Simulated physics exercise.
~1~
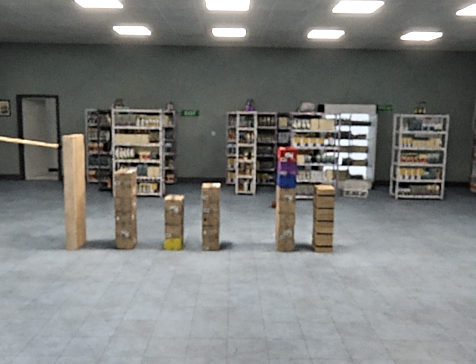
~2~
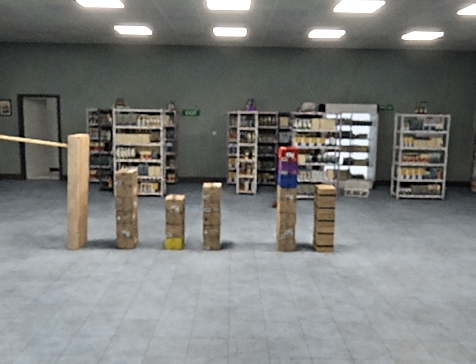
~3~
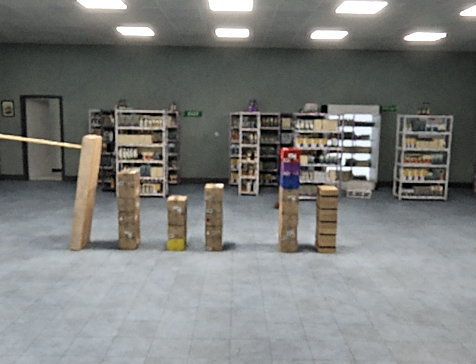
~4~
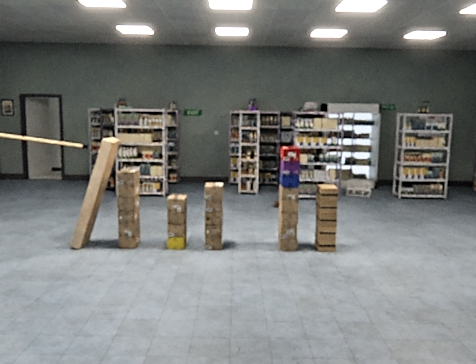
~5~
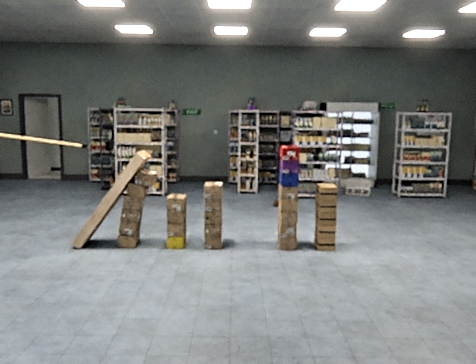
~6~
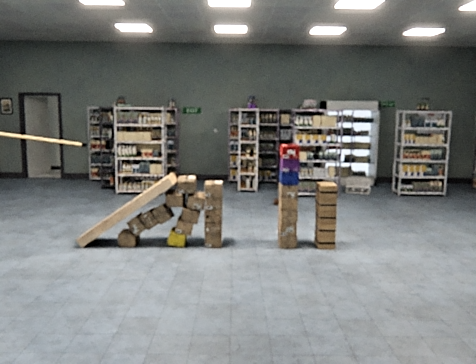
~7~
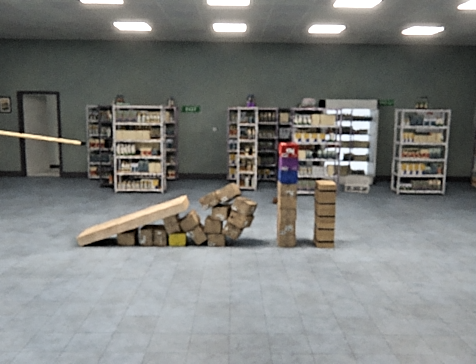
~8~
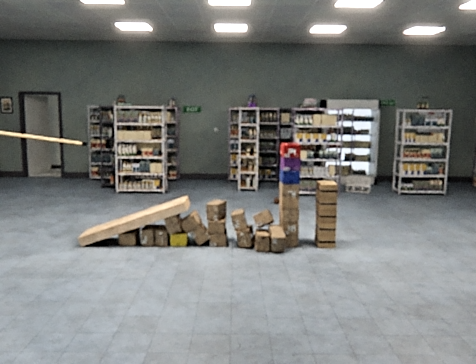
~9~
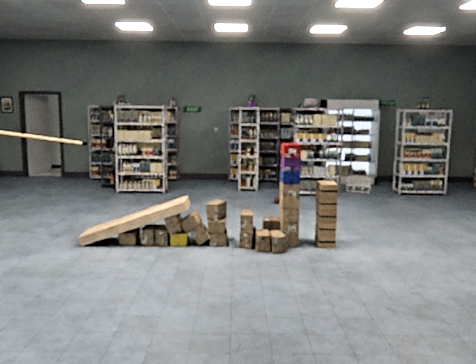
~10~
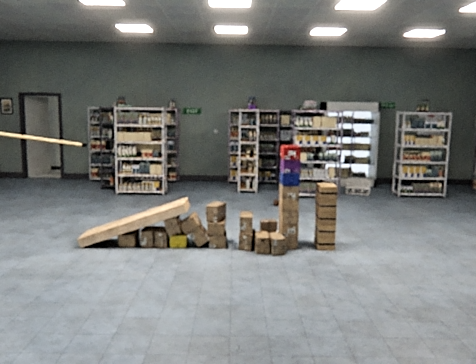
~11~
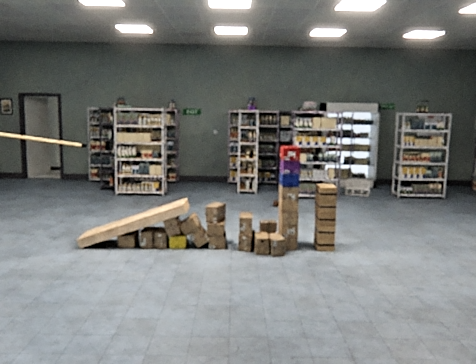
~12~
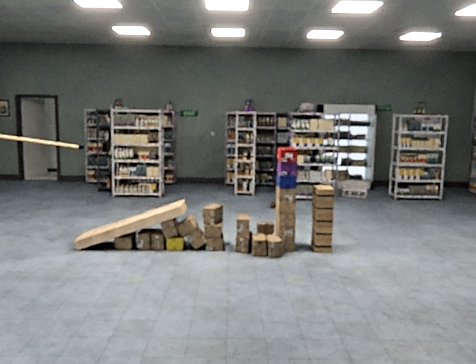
Wooden board pushed by a pole tipping rightward into parcel columns, toppling the nearest ones, while the red parcel's column stays standing.
